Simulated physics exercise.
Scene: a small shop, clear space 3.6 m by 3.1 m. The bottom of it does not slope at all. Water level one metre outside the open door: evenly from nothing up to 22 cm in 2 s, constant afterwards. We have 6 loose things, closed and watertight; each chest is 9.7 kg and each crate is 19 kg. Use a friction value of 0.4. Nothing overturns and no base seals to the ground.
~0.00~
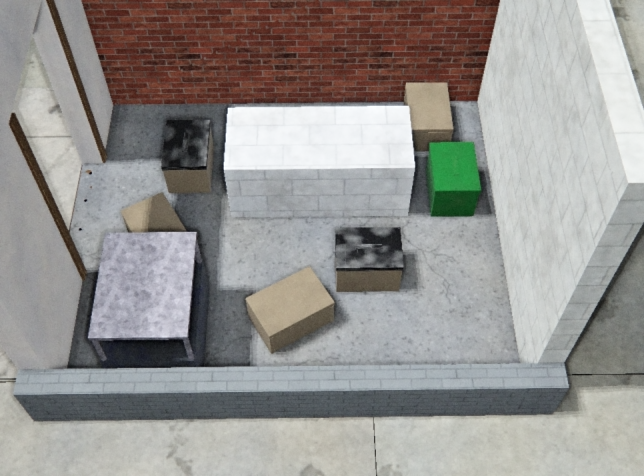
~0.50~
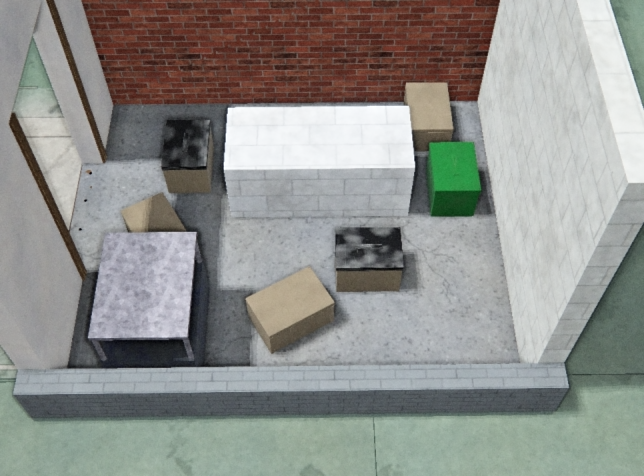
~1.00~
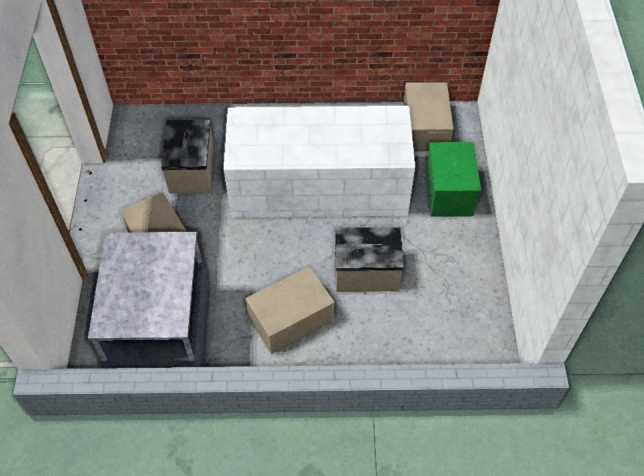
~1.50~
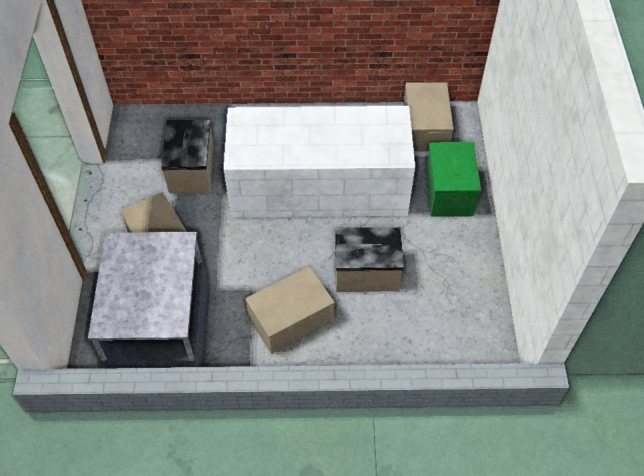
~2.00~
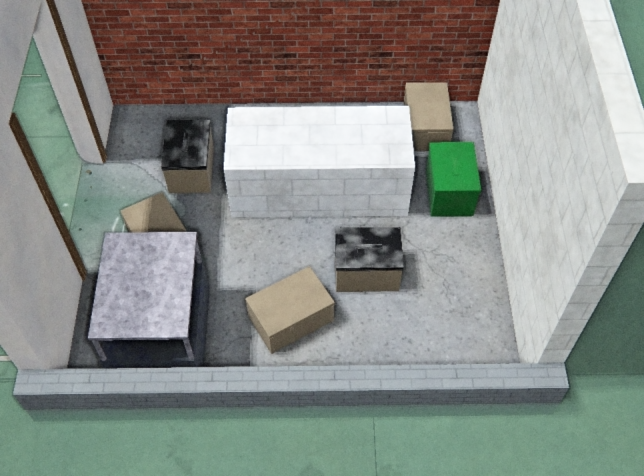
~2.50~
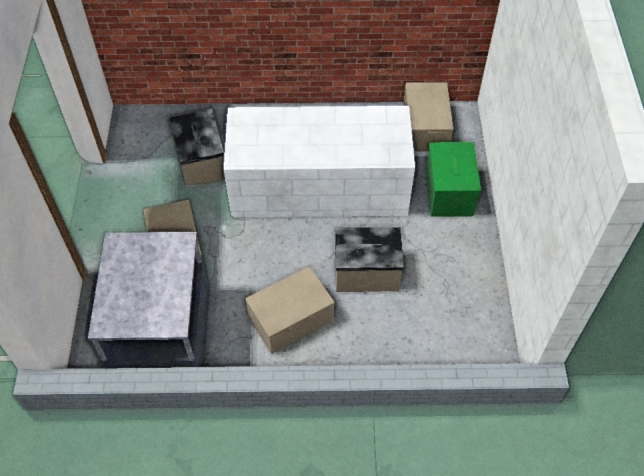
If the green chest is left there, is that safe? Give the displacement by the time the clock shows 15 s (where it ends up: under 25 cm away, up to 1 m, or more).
It should cover a short stretch.
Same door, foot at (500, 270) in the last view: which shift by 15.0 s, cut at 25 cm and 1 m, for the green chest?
Well, the green chest ends up distant in that setup.
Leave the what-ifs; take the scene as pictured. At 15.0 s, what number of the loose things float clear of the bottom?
Answer: 6.
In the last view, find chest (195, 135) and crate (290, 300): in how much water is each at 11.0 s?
Roughly 16 and 14 cm.
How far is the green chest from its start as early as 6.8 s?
Displacement near 5 cm.
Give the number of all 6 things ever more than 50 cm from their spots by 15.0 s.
6.
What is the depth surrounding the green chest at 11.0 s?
I'd say around 19 cm.
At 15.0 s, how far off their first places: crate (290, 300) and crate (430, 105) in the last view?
Respectively 20 and 80 cm.
After 3.5 s the green chest is near (455, 166), 0.0 m from its start, aground; 1 afloat.
After 6.8 s the green chest is near (450, 158), 0.1 m from its start, afloat; 6 afloat.
After 11.0 s the green chest is near (435, 133), 0.3 m from its start, afloat; 6 afloat.
After 15.0 s the green chest is near (430, 112), 0.5 m from its start, afloat; 6 afloat.
